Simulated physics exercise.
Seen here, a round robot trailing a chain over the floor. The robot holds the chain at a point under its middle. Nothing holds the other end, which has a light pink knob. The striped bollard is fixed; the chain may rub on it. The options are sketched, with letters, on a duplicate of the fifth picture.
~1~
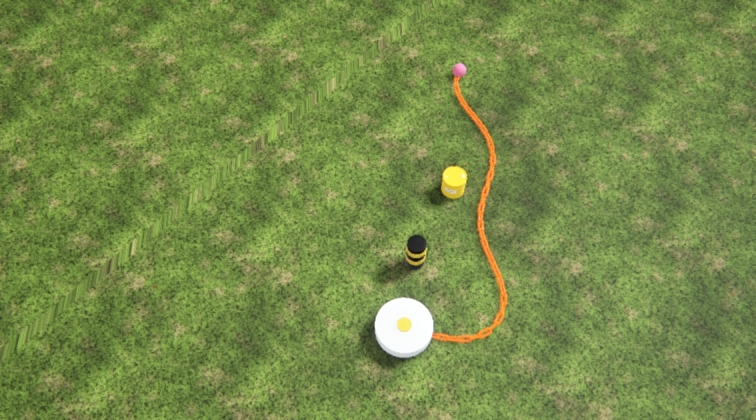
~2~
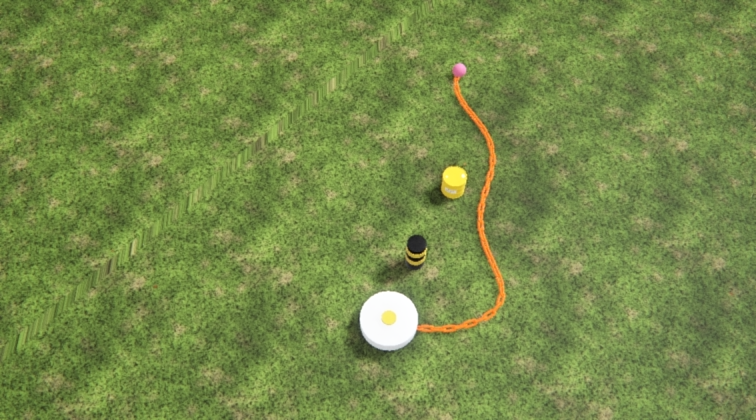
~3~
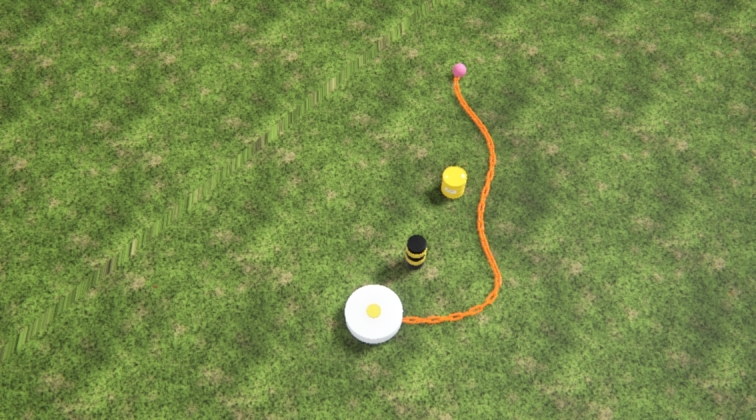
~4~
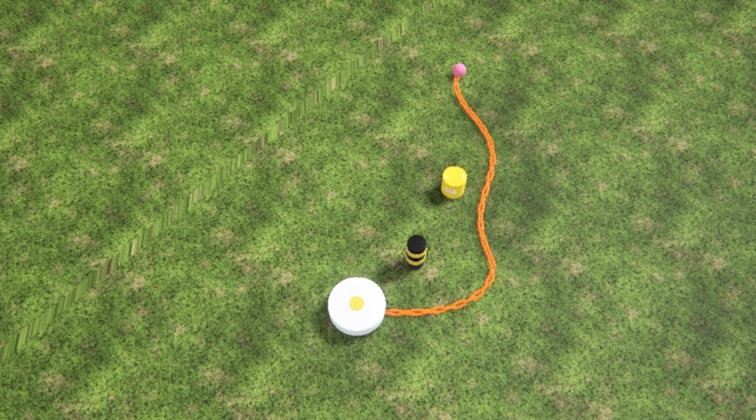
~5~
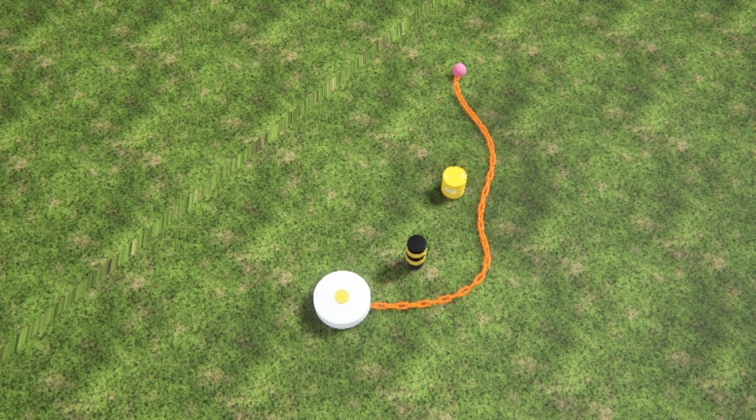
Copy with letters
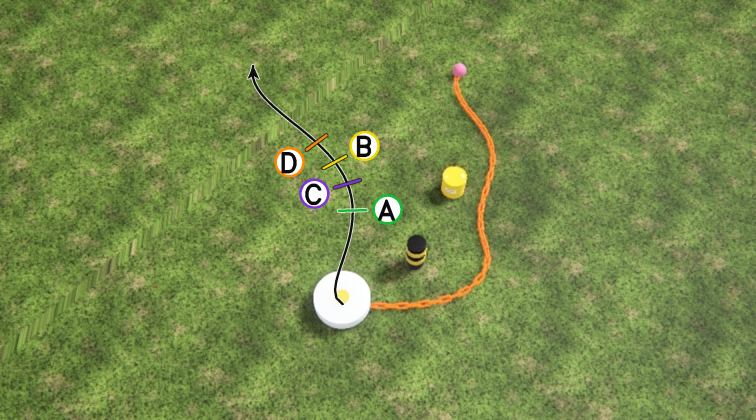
A round white robot moves left and slightly up across grass, trailing an orange chain.
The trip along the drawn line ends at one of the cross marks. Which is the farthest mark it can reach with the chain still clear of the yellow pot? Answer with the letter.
Up to mark C.
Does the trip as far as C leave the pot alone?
Yes.
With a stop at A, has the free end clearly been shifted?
By then, no.
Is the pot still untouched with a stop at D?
No.
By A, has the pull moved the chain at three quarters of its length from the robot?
No.
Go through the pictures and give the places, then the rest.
In the first picture, robot (404, 328); free end (459, 70); yellow pot (454, 182).
In the second picture, robot (389, 321); yellow pot (454, 182).
In the third picture, robot (374, 315); free end (459, 70).
In the fourth picture, robot (357, 307); bollard (416, 253).
In the fifth picture, robot (342, 300); yellow pot (454, 182); bollard (416, 253); free end (459, 70).
On the marked copy, A at (353, 210); B at (335, 162); C at (347, 184); D at (317, 143); the route from (343, 304) via (333, 159) to (253, 66).
With C. Early on, robot (342, 258), middle of the chain (480, 220), free end (459, 70).
Further on, robot (352, 213), middle of the chain (480, 220), free end (459, 70).
At the end, robot (347, 179), middle of the chain (468, 217), free end (459, 71); only the bollard has been touched, if anything.
As for the rest, A is safe but short; B brings the chain against the pot; D brings the chain against the pot.
